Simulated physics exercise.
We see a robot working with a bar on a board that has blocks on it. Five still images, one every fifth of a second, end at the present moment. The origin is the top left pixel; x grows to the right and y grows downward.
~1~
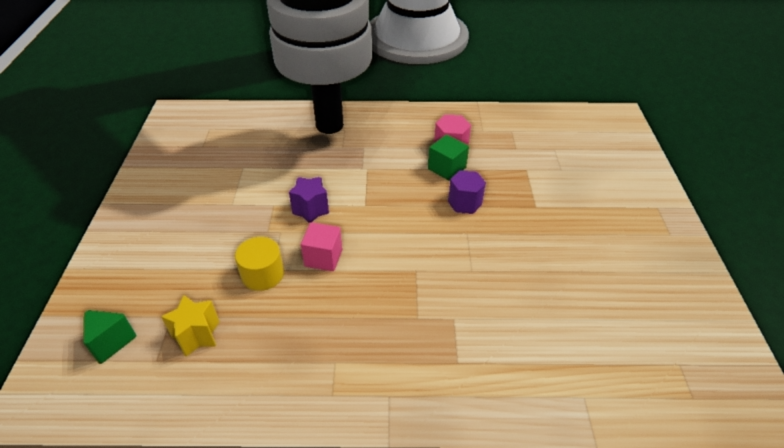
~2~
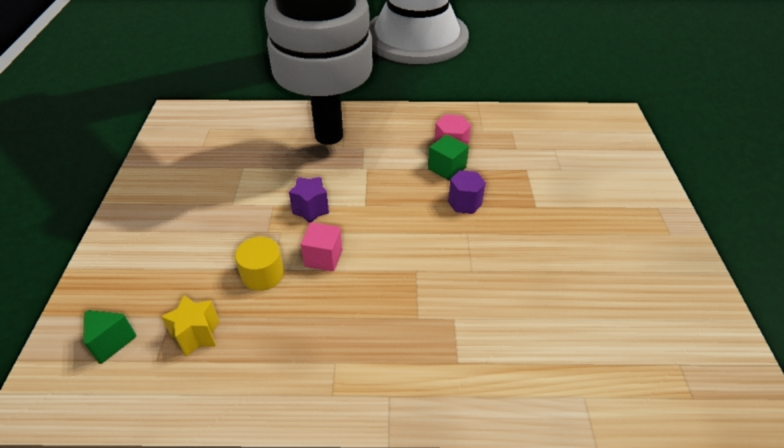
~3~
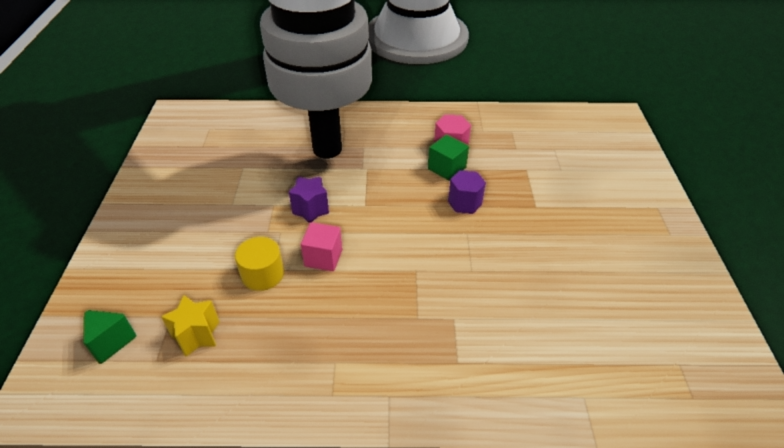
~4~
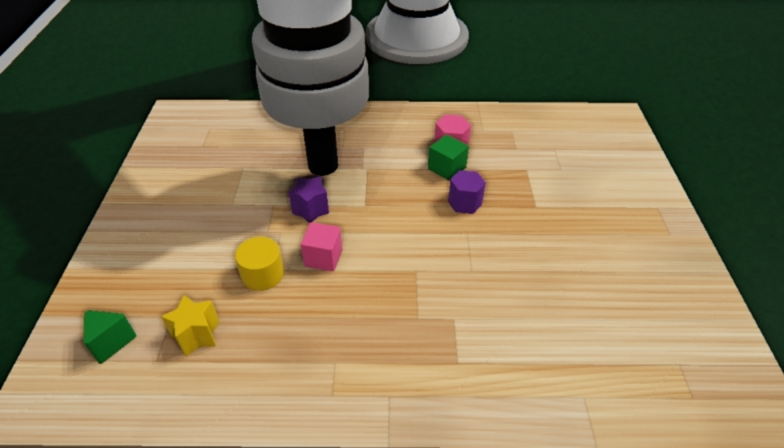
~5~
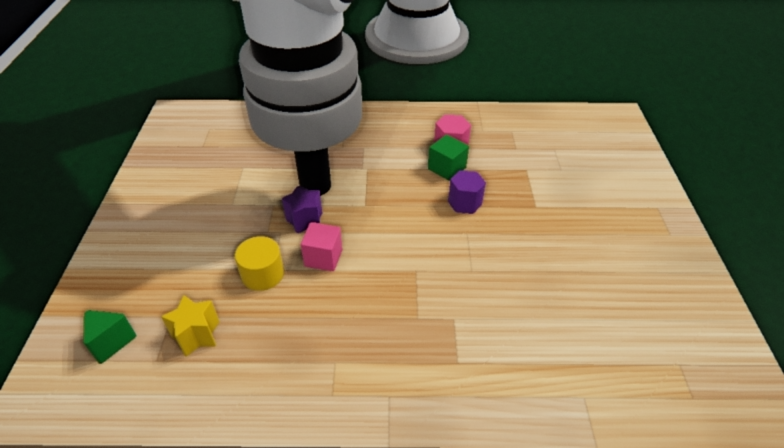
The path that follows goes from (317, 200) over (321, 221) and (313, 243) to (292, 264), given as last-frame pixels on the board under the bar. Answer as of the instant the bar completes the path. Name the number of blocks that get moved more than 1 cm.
The number is three or more.
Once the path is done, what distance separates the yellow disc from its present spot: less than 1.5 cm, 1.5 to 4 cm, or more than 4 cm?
Distance: 1.5 to 4 cm.
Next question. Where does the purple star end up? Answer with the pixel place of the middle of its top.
It is at (253, 248).
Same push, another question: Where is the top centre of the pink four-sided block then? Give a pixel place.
I'd place it at (320, 252), taking the centre of its top.
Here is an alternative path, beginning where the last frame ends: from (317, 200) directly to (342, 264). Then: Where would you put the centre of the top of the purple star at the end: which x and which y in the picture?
At pixel (294, 219).
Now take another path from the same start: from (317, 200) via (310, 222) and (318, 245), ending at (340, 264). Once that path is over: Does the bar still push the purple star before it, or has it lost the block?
It slides aside on the way.
On the path given first. Halfway along, bar at (317, 219); purple star at (288, 224), turned 35° clockwise.
At the end, bar at (289, 250); yellow disc at (223, 271); purple star at (253, 248), turned 55° clockwise; pink four-sided block at (320, 252), turned 65° anticlockwise.
